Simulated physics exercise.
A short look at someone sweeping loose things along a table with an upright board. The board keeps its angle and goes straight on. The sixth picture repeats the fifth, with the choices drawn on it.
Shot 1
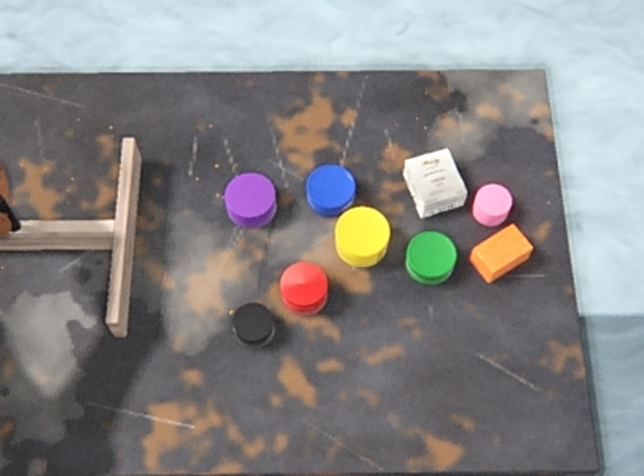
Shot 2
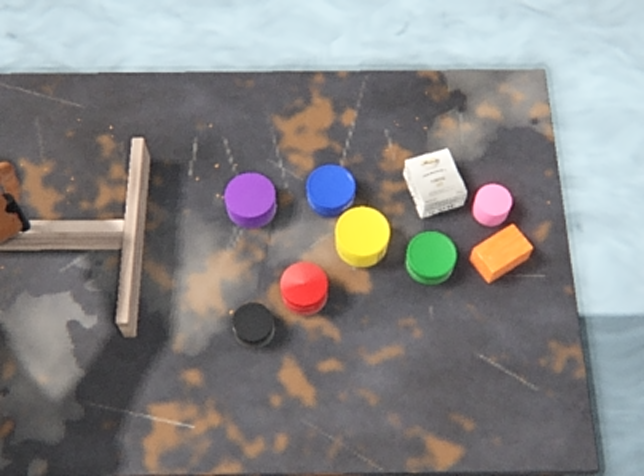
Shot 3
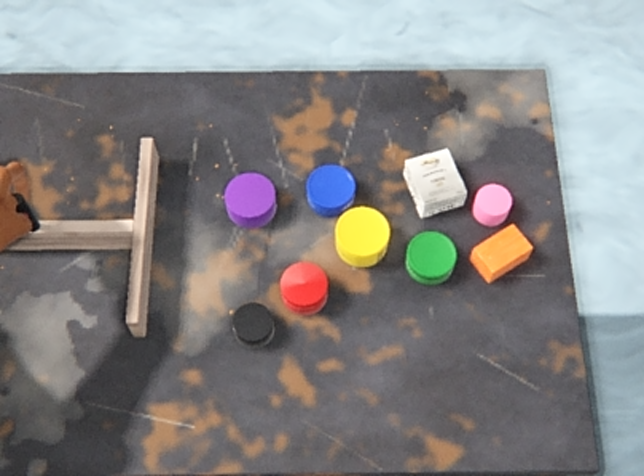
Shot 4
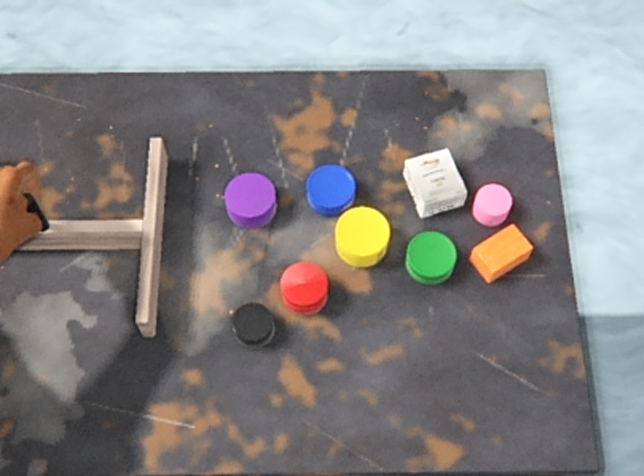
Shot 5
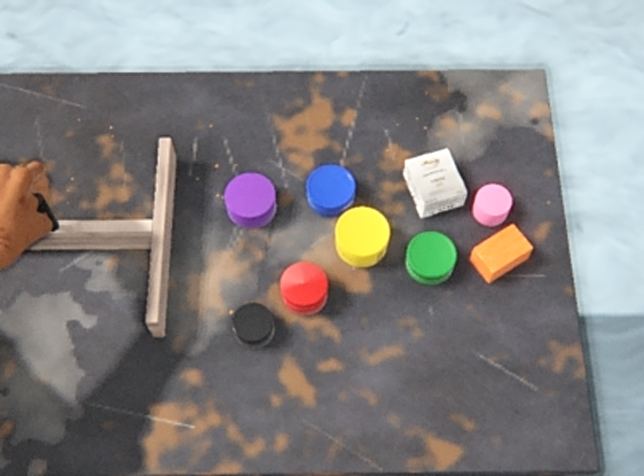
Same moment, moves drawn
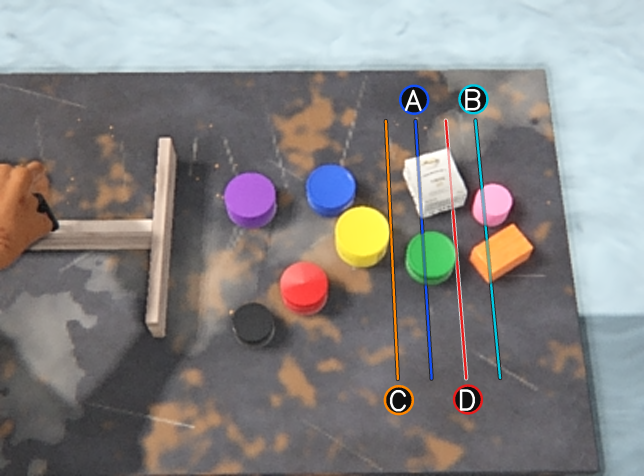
A wooden T-shaped pusher with an upright board lies on a dark, orange-blotched tabletop, seen from above against a pale blue surround. To its right sit purple, blue, yellow, green, red and black round containers, a white packet at the upper right, a small pink tin and an orange block. A hand at the left edge slides the board slowly rightward a short way, while the objects and camera stay still.
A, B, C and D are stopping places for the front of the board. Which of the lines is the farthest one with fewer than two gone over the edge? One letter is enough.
Up to line B.
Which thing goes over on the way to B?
The orange block goes over.
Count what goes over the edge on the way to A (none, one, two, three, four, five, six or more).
By then, none.
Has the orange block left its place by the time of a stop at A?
Yes.
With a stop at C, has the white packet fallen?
By then, no.
On the marked copy, A at (423, 241); B at (487, 241); C at (391, 242); D at (455, 241).
With B. Early on, board (277, 224); black pot (304, 329); blue jar (356, 189).
Further on, board (395, 223); orange block (514, 251); pink tin (496, 206).
At the end, board (488, 223); orange block over the edge; white packet (545, 168); one fallen.
As for the rest, A is within the limit but short; C is within the limit but short; D is within the limit but short.
